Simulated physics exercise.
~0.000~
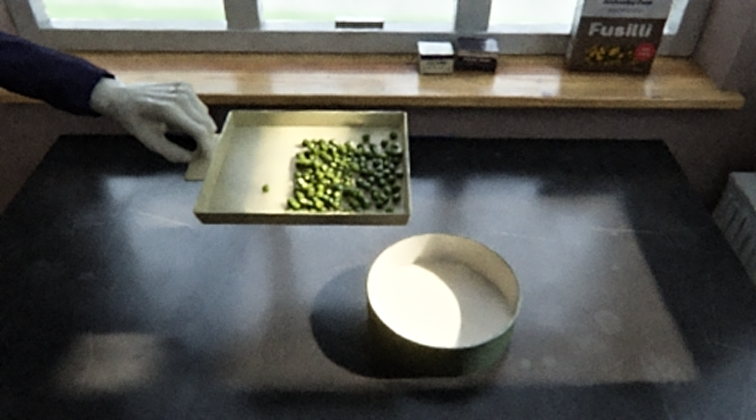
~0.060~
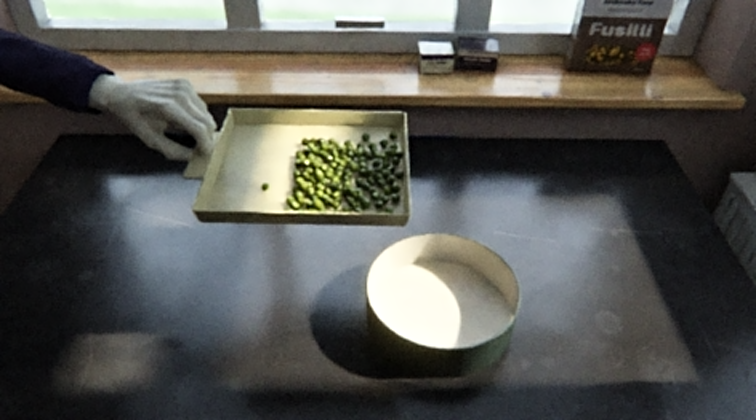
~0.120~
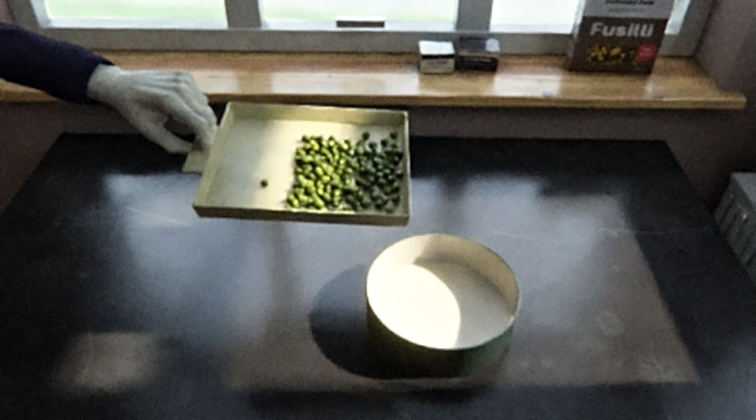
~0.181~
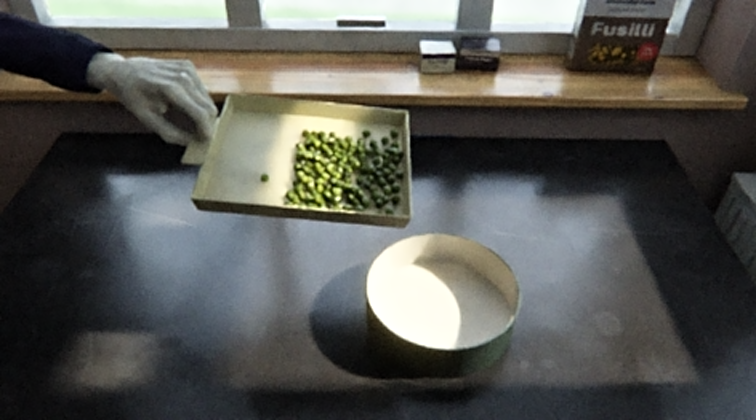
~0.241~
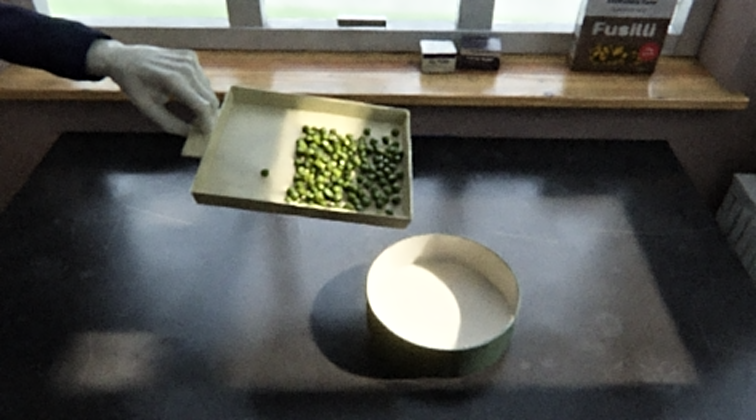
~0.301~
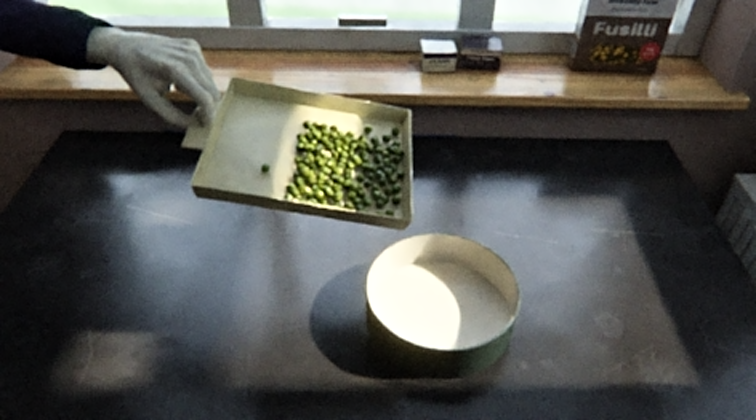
In this clip, a hand at the left holds a shallow tray of small green pieces above a dark table, near a round pot, and gradually tilts it so its right side sits lower than its left.
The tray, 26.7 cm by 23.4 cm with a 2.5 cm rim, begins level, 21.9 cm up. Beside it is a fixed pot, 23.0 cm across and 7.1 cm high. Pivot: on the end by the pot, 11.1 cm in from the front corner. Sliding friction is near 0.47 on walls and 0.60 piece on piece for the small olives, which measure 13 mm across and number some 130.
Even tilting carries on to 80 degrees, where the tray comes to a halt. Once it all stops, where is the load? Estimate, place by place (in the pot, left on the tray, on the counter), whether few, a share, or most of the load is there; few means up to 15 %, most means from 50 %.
My estimate: Pot: Few, tray: Most, counter: Few.
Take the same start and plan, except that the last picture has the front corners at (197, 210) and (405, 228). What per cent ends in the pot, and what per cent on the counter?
You'd end with pot at 5 and counter at 0.
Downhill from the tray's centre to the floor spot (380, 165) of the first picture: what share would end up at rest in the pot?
Some 0 per cent.
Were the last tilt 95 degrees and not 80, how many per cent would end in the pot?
Around 95 per cent, then.
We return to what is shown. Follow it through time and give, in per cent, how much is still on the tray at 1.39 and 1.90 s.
About 100, 100.
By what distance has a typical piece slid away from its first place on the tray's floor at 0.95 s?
Roughly 4 cm.
After 0.95 s, tilt 44 degrees; the tray holds 100 %, the pot 0 %.
Then, at 1.39 s, tilt 65 degrees; the tray holds 100 %, the pot 0 %.
After 1.90 s, tilt 80 degrees; the tray holds 100 %, the pot 0 %.
At rest (2.2 s), pot 0 %, tray 100 %, counter 0 %.
